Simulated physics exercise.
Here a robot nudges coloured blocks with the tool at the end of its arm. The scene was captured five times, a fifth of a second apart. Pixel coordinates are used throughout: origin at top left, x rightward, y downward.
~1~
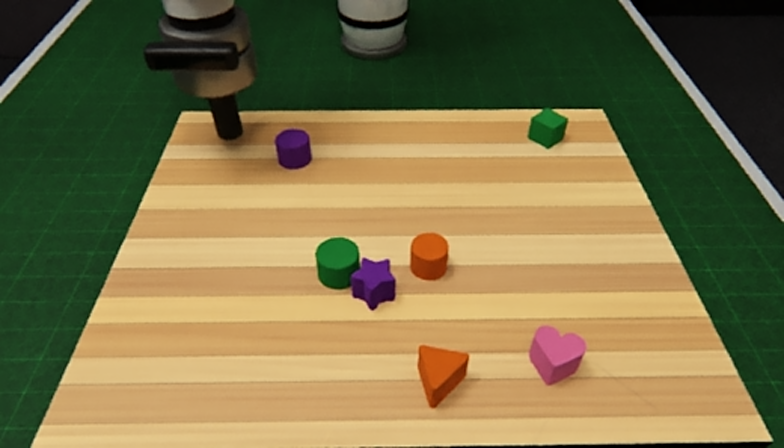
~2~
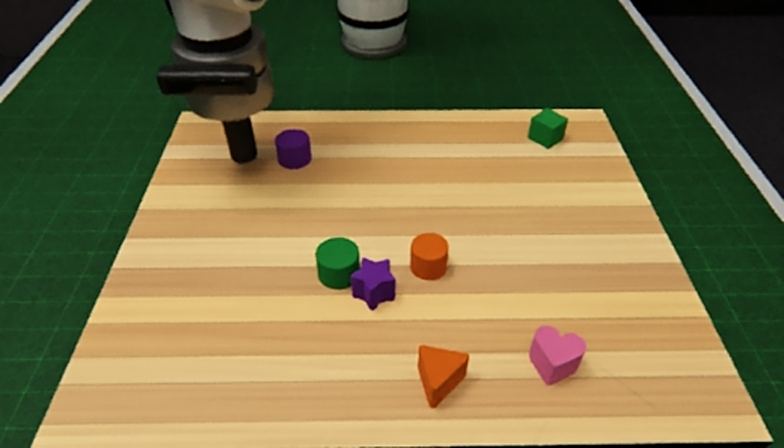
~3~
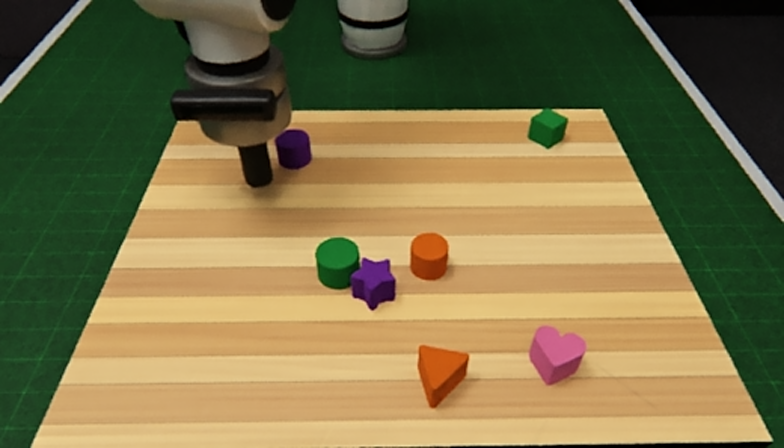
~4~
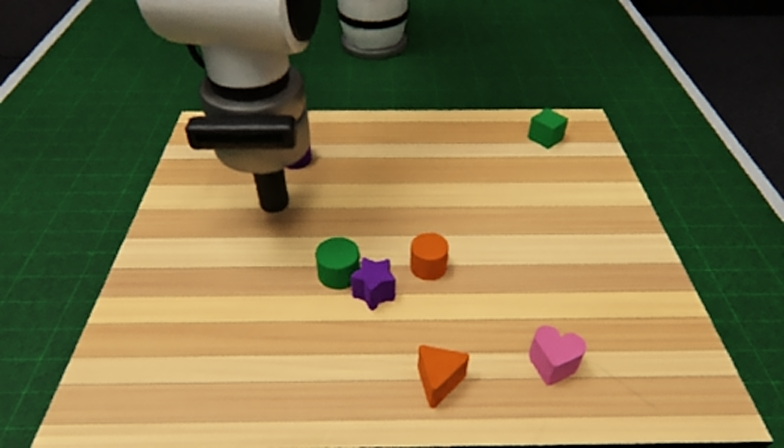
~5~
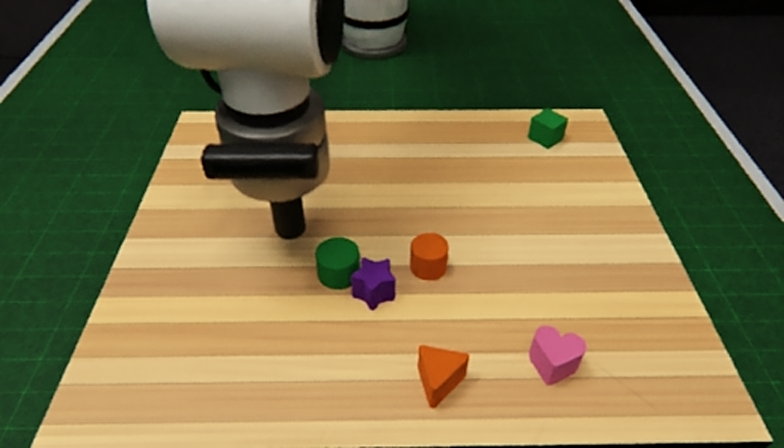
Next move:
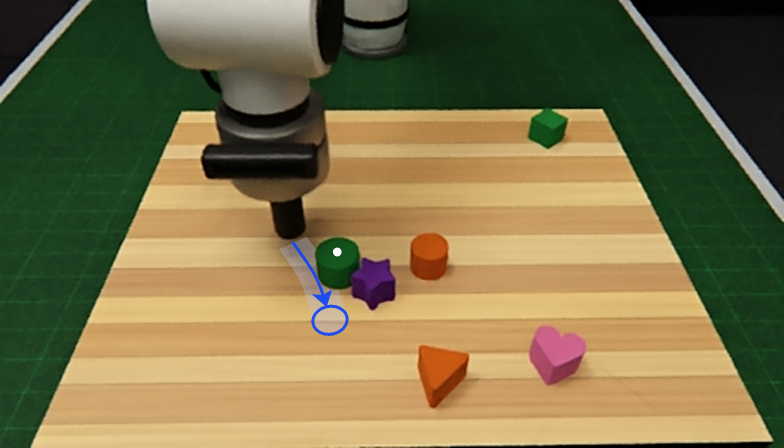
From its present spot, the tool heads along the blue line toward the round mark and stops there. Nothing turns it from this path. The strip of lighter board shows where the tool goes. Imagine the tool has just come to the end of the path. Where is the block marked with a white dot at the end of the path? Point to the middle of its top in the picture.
Answer: (359, 264).
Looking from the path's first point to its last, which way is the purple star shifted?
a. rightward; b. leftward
Option b.
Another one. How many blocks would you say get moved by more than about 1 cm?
That makes 2 blocks.
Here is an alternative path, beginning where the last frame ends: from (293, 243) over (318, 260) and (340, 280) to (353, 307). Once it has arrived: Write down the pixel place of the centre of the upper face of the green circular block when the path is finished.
I'd say the green circular block ends with its top centre at (391, 295).
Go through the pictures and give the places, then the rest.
Tip of the tool (230, 134), middles of tops, green circular block (337, 252), purple star (374, 272), in the first frame.
Tool (245, 157), nothing pushed, in the second frame.
Tool (259, 180), nothing pushed, in the third frame.
Tool (275, 205), nothing pushed, in the fourth frame.
Tool (291, 230), green circular block (337, 252), purple star (374, 272), in the fifth frame.
The line goes from (293, 243) via (309, 265) and (322, 290), ending at (330, 320); the dot is on the green circular block.
What follows on the original path. One third of the way, tool (307, 253); green circular block (341, 254).
Two thirds of the way, tool (320, 279); green circular block (358, 263); purple star (393, 278).
At the end, tool (329, 308); green circular block (359, 264); purple star (393, 278).
